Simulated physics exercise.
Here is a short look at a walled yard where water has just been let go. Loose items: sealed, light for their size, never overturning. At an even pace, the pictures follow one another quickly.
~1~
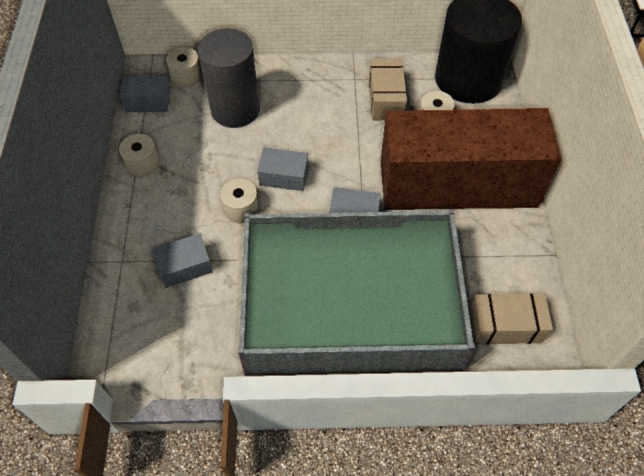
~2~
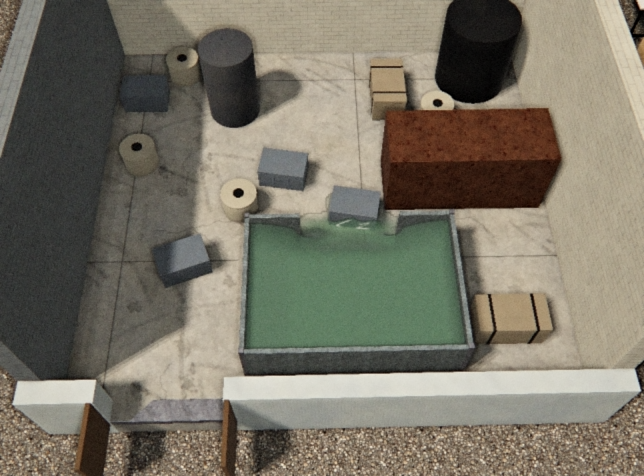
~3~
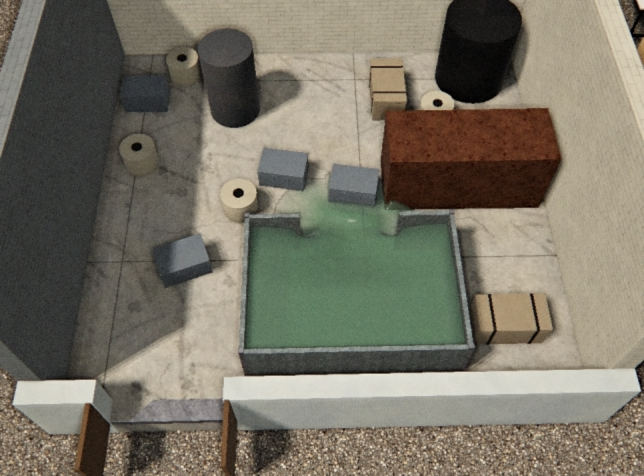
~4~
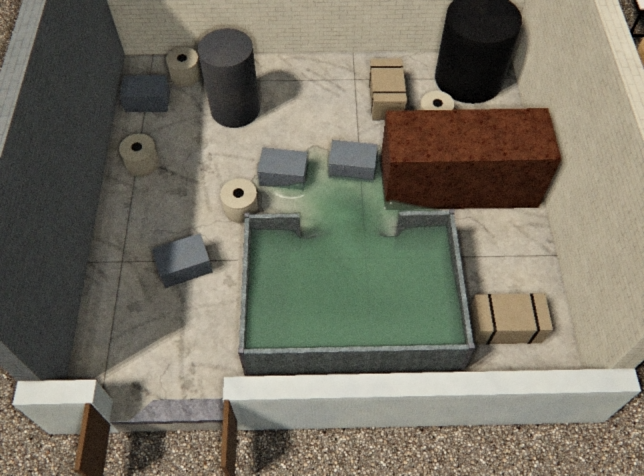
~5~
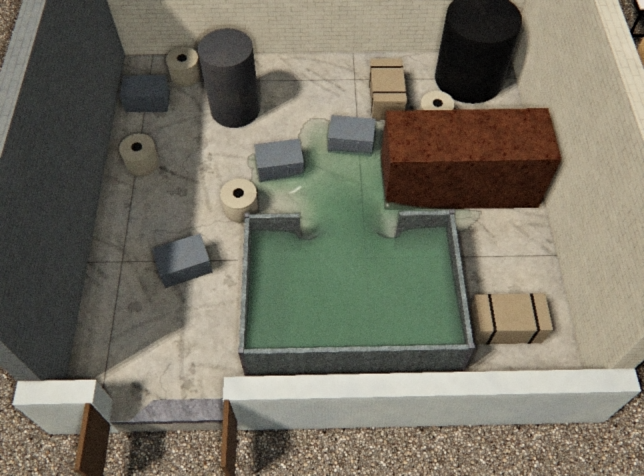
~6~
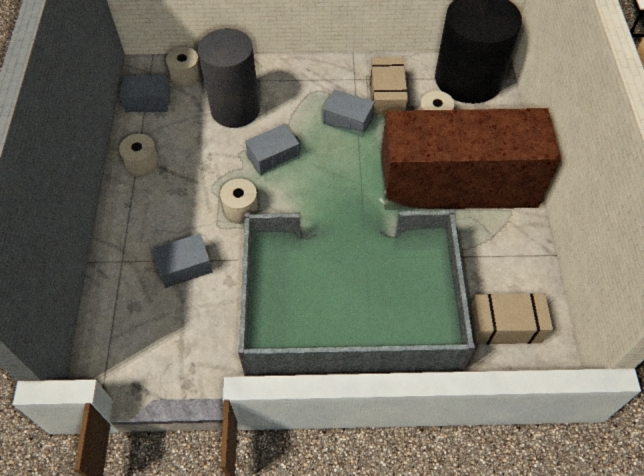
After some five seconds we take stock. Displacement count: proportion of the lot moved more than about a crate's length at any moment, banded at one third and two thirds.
Proportion: Two thirds or above.
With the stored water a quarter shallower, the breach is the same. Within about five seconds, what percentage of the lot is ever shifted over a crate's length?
70 per cent or so.
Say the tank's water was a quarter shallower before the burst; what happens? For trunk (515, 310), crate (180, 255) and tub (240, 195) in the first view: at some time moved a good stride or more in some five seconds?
Answers in the order asked: Stayed within the threshold, stayed within the threshold, stayed within the threshold.
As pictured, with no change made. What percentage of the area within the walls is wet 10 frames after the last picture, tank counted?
I'd put it at around 60 in a hundred.
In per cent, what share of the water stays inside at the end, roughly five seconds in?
It comes to about 100 parts in a hundred.
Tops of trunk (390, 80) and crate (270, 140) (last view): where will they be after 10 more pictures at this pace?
The tops should be near (423, 63) and near (253, 117).
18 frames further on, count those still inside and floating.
By my reckoning the number comes out at 6.
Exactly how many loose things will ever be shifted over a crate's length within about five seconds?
It totals 8.
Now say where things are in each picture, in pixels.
In the first frame, a crate at (355, 203) rests on the ground; a crate at (283, 162) rests on the ground; 0 of 10 have shifted.
In the second frame, a crate at (355, 201), on the bottom; a crate at (283, 162) rests on the ground; 0 of 10 have shifted.
In the third frame, a crate at (354, 179) rests on the ground, a stride from its start; a crate at (283, 162), on the bottom; 1 of 10 have shifted.
In the fourth frame, a crate at (353, 154), on the bottom, a stride from its start; a crate at (282, 161), on the bottom; 1 of 10 have shifted.
In the fifth frame, a crate at (352, 128), on the bottom, a stride from its start; a crate at (279, 153) rests on the ground, close to its start; 2 of 10 have shifted.
In the sixth frame, a crate at (349, 105) rests on the ground, far from its start; a crate at (272, 142), on the bottom, a stride from its start; 2 of 10 have shifted.
A moment on, 2 of 10 are well off their spots; 0 afloat.
Next, 3 of 10 are well off their spots; 3 afloat.
Later, 6 of 10 are well off their spots; 6 afloat.
In the end, 7 of 10 are well off their spots, and 8 have been at some point; 6 afloat.
